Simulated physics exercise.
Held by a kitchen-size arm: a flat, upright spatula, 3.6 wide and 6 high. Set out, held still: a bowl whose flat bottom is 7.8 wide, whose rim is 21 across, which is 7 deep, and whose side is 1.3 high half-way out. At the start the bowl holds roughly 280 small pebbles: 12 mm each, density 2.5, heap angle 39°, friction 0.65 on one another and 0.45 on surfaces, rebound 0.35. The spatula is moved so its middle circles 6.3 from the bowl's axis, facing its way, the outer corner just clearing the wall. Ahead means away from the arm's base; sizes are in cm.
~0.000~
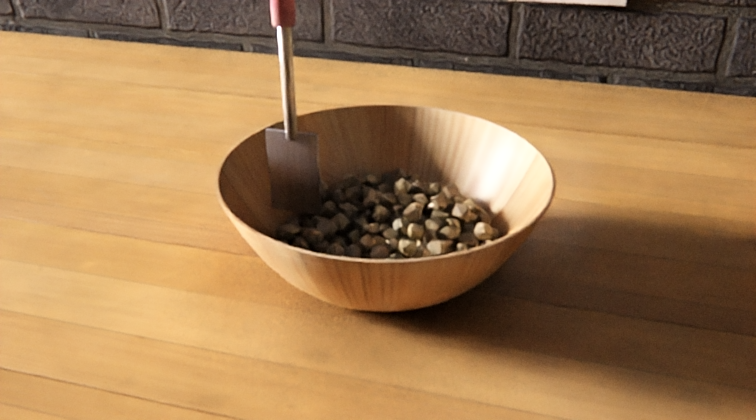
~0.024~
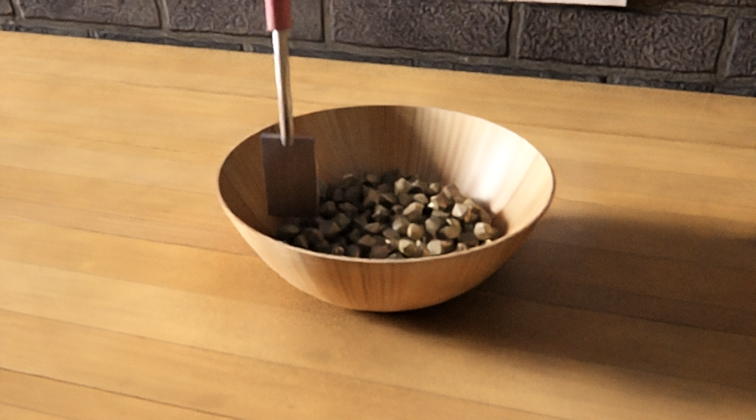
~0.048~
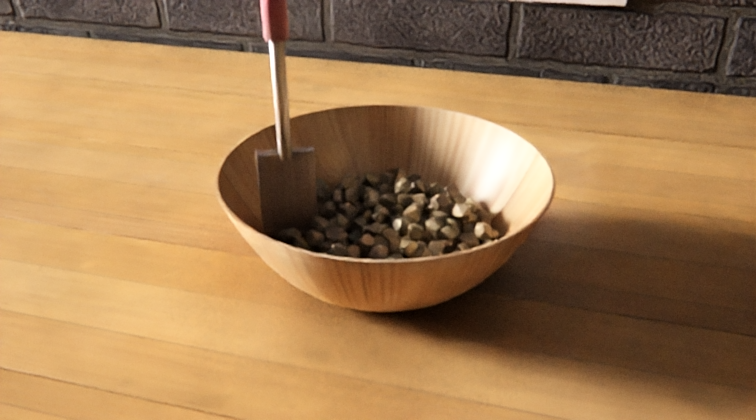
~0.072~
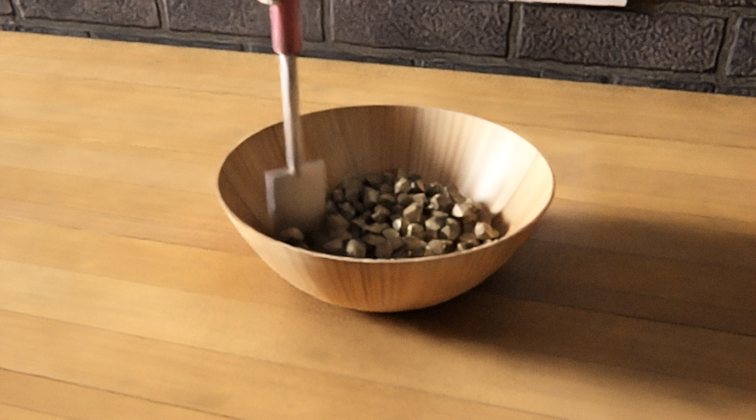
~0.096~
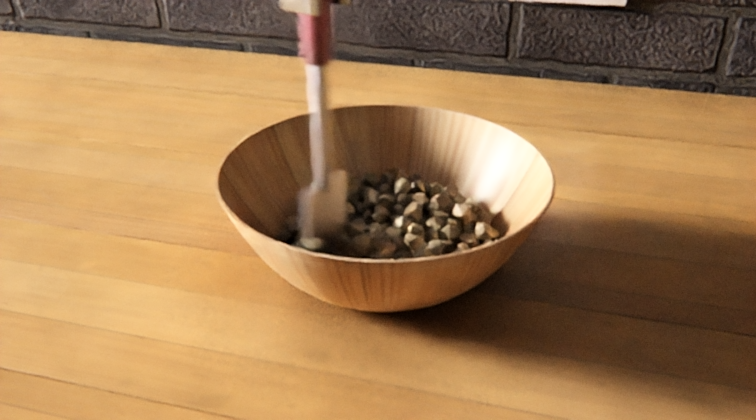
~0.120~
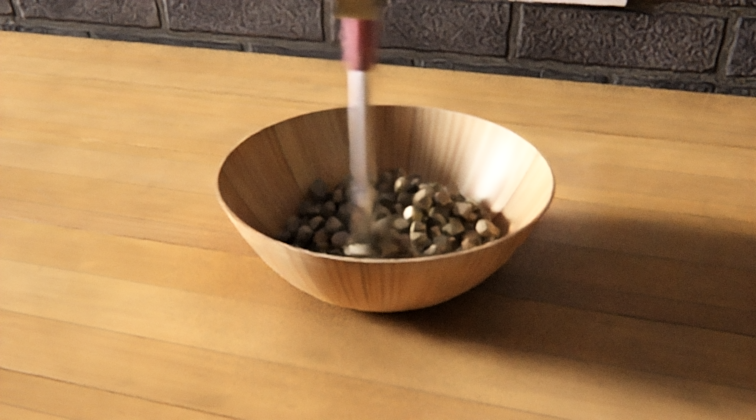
To begin with, an upright spatula with a reddish handle stands at the left inside of a wooden bowl of small pebbles on a wooden table. It shifts slightly toward the viewer along the wall, then sweeps right through the near side of the pebbles, turning as it goes, while the bowl stays still.
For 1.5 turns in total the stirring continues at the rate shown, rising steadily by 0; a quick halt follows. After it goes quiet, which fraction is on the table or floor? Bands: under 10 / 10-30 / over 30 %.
10-30 %.
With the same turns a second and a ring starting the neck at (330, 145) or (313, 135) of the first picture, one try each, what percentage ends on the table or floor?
Around 0 per cent on the first try, around 20 per cent on the second.
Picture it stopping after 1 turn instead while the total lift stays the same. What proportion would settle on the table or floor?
About 10 per cent.
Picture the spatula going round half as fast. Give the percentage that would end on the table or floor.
In that case it comes to around 5 percent.
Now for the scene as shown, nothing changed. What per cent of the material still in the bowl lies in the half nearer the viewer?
Roughly 40 per cent.
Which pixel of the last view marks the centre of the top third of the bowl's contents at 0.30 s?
Around (399, 162).
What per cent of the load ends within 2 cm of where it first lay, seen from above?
Around 40 per cent.
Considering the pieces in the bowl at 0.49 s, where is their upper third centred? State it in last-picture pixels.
The centre is roughly (358, 263).
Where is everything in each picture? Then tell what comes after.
In the first frame, spatula neck at (290, 110), 0° round; upper third of the load around (396, 223), from x 280 to 490, top at y 175; 285 in the bowl.
In the second frame, spatula neck at (286, 115), 7° round; upper third of the load around (396, 224), from x 280 to 490, top at y 175.
In the third frame, spatula neck at (283, 128), 26° round; upper third of the load around (396, 224), from x 280 to 490, top at y 175.
In the fourth frame, spatula neck at (295, 144), 49° round; upper third of the load around (387, 227), from x 285 to 490, top at y 175.
In the fifth frame, spatula neck at (323, 158), 71° round; upper third of the load around (391, 227), from x 285 to 490, top at y 175.
In the sixth frame, spatula neck at (363, 165), 94° round; upper third of the load around (399, 228), from x 285 to 490, top at y 175; 285 in the bowl.
After 0.30 s, 265° round, highest piece 10 above the table; 276 in the bowl, 1 on the table or floor, 8 in flight or on the tool.
After 0.49 s, 76° round, highest piece 9 above the table; 249 in the bowl, 26 on the table or floor, 10 in flight or on the tool.
After 0.78 s, 180° round, highest piece 6 above the table; 237 in the bowl, 48 on the table or floor.
After 1.48 s, 180° round, highest piece 5 above the table; 237 in the bowl, 48 on the table or floor.
At rest, 237 in the bowl, 48 on the table or floor. That is 17 % on the table or floor.
